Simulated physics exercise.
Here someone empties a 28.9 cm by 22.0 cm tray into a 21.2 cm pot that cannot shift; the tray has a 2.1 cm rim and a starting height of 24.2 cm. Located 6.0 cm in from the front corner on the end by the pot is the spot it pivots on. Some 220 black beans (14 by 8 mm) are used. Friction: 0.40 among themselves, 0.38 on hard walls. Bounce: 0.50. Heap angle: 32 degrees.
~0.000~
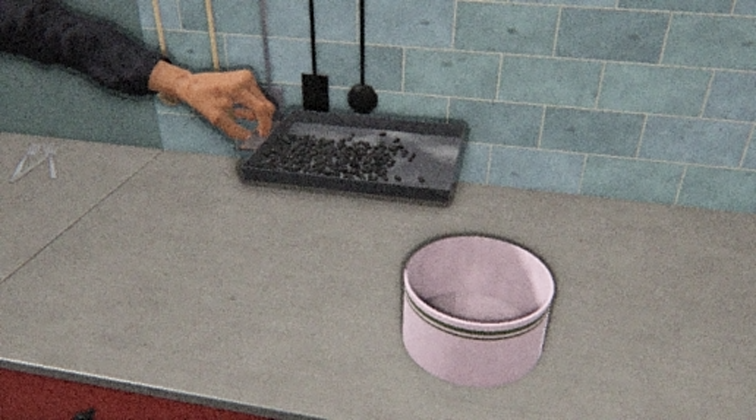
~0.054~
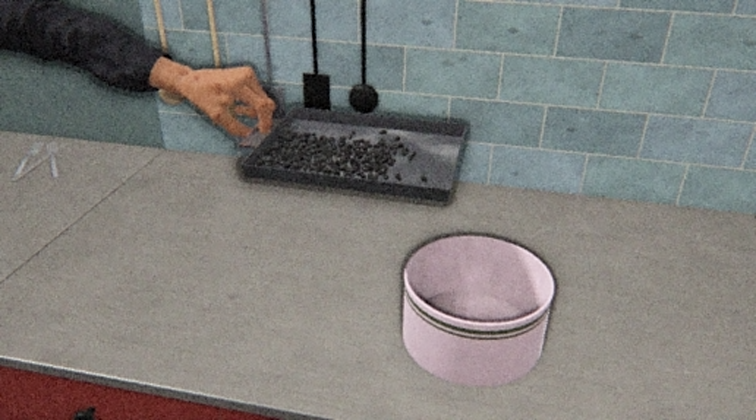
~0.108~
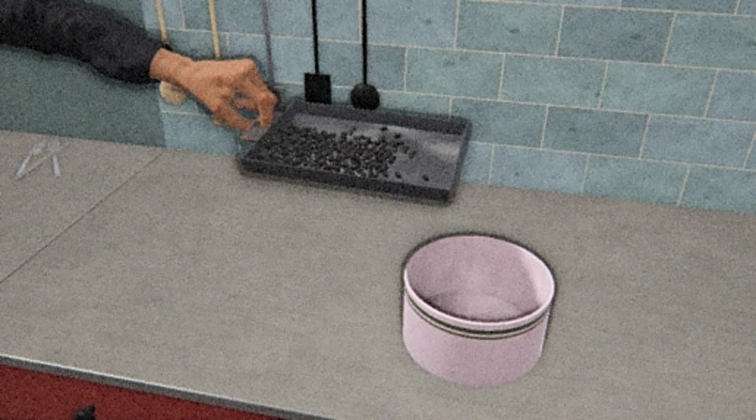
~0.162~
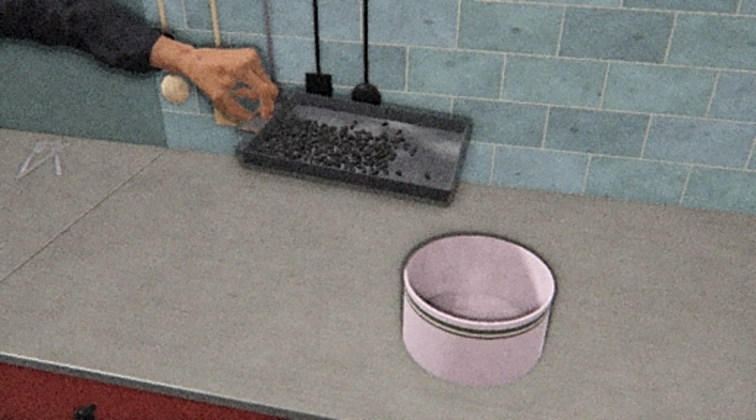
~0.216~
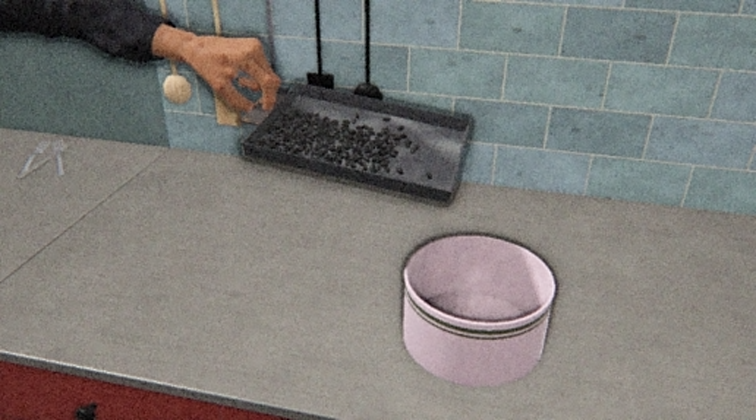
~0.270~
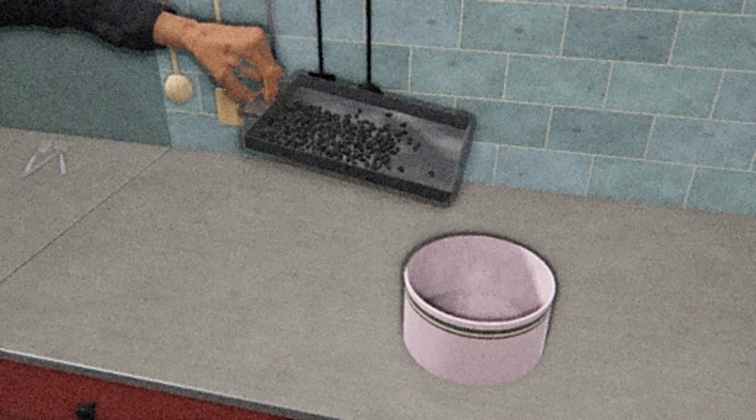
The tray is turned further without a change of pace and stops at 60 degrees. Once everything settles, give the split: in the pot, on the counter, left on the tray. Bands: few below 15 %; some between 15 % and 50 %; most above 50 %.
Pot: Some; counter: Few; left on the tray: Most.
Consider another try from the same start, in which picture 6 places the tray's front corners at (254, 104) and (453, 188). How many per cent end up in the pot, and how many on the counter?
Split: Pot = 40, counter = 15.
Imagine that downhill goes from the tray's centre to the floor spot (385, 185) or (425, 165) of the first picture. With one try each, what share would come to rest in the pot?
I'd put it at about 25 per cent for the first tilt and about 20 per cent for the second.
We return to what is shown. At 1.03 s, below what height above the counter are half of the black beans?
I'd say near 28 cm.
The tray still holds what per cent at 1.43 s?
I'd put it at roughly 80 per cent.
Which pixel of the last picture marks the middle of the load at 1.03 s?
Estimated load position: Around (440, 166).
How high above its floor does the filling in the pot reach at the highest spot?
Around 1.0 cm above the floor.
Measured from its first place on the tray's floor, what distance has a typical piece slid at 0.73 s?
About 6 cm.
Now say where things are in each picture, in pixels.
Tray tilt 0 degrees, front corners at (244, 166) and (447, 189); middle of the pieces at (328, 160); pot at (478, 276), in the first frame.
Tray tilt 1 degrees, front corners at (245, 163) and (447, 188); middle of the pieces at (328, 158), in the second frame.
Tray tilt 3 degrees, front corners at (245, 158) and (448, 188); middle of the pieces at (329, 154), in the third frame.
Tray tilt 5 degrees, front corners at (245, 150) and (448, 189), lowest corner right front; middle of the pieces at (329, 148), in the fourth frame.
Tray tilt 8 degrees, front corners at (246, 142) and (449, 190), lowest corner right front; middle of the pieces at (330, 143), in the fifth frame.
Tray tilt 11 degrees, front corners at (247, 134) and (450, 190), lowest corner right front; middle of the pieces at (332, 137); pot at (479, 275). Its pace works out near 50 degrees a second, in the sixth frame.
After 0.73 s, tilt 35 degrees; the tray holds 100 %, the pot 0 %.
After 1.03 s, tilt 50 degrees; the tray holds 95 %, the pot 0 %.
Then, at 1.43 s, tilt 60 degrees; the tray holds 80 %, the pot 20 %.
At rest (2.6 s), pot 25 %, counter 0 %, tray 75 %.
